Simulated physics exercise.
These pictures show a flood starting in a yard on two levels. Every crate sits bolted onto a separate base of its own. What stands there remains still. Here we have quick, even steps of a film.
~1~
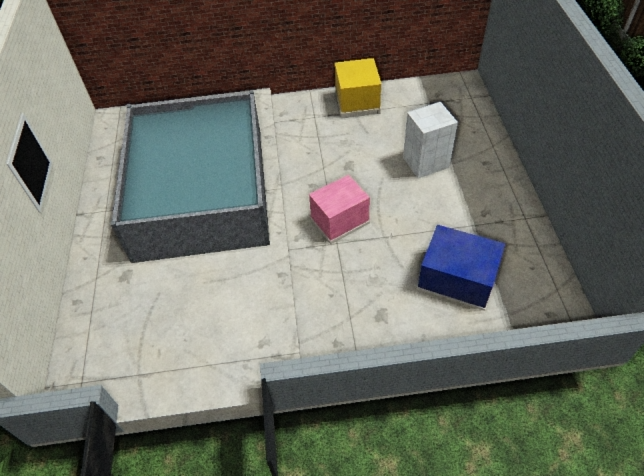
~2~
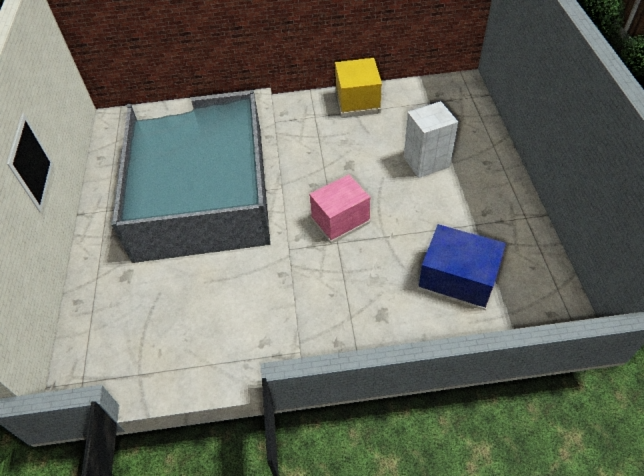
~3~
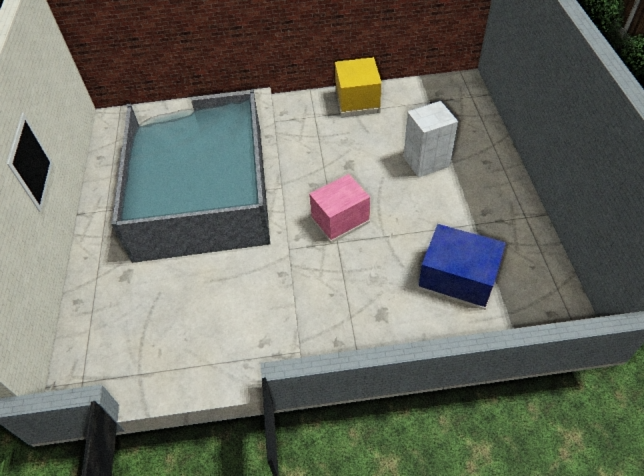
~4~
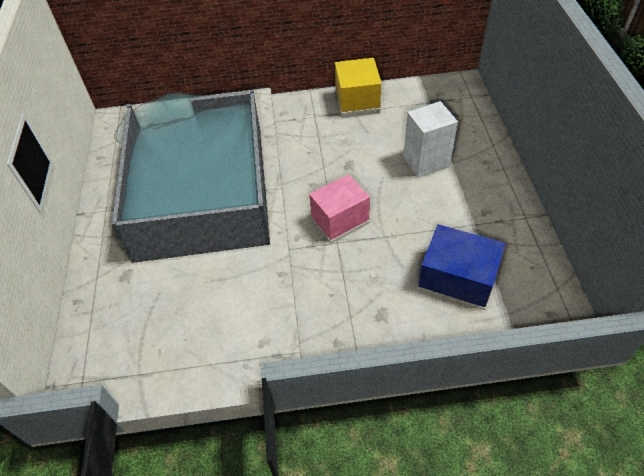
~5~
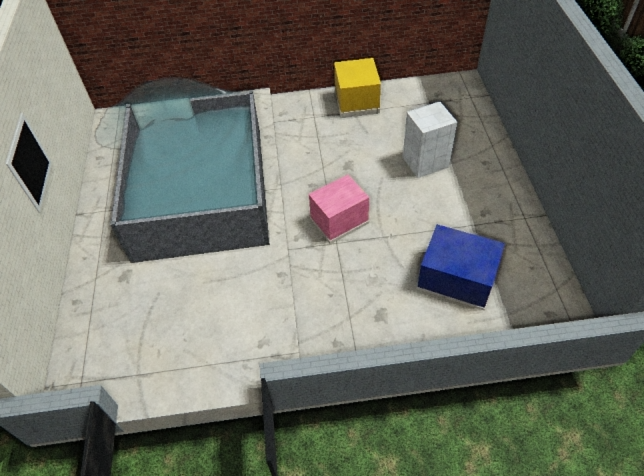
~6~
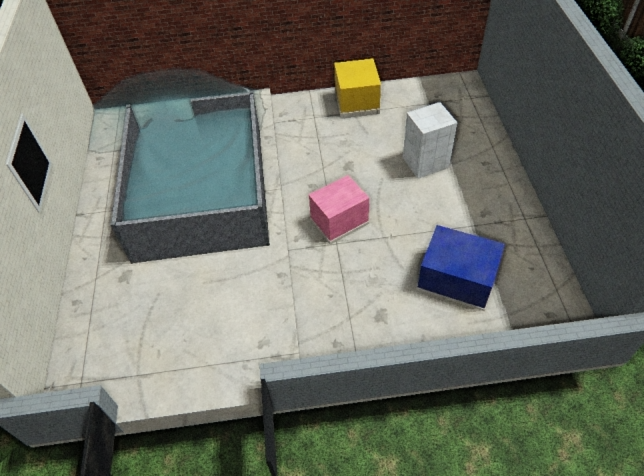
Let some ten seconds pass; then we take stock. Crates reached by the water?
Yellow crate: Doused. Blue crate: Doused. Pink crate: Doused.
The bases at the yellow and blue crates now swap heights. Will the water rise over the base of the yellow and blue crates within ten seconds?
Yellow: Flooded; blue: Flooded.
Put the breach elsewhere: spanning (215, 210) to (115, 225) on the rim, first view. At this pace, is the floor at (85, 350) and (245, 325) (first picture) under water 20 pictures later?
Submerged, submerged.
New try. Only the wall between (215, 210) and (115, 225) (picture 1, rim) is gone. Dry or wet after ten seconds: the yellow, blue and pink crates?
Result: Yellow crate is left untouched, blue crate gets overtopped, pink crate is left untouched.
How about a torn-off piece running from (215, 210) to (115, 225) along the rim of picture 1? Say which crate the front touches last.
That would be the yellow-painted one.
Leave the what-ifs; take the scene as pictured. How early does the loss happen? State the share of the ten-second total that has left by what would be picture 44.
It should be close to 45 percent by then.
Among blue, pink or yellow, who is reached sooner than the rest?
The yellow one it is.
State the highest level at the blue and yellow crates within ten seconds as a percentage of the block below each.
About 310 % and 270 %.
A moment on, water covers 15 % of the floor; the yellow crate water round its plinth, the blue crate not reached, the pink crate not reached.
Next, water covers 30 % of the floor; the yellow crate water round its plinth, the blue crate not reached, the pink crate not reached.
Then, water covers 55 % of the floor; the yellow crate water round its plinth, the blue crate water round its plinth, the pink crate water round its plinth.
Later, water covers 85 % of the floor; the yellow crate water round its plinth, the blue crate water round its plinth, the pink crate water round its plinth.
In the end, water covers 100 % of the floor; the yellow crate was topped, the blue crate was topped, the pink crate was topped.
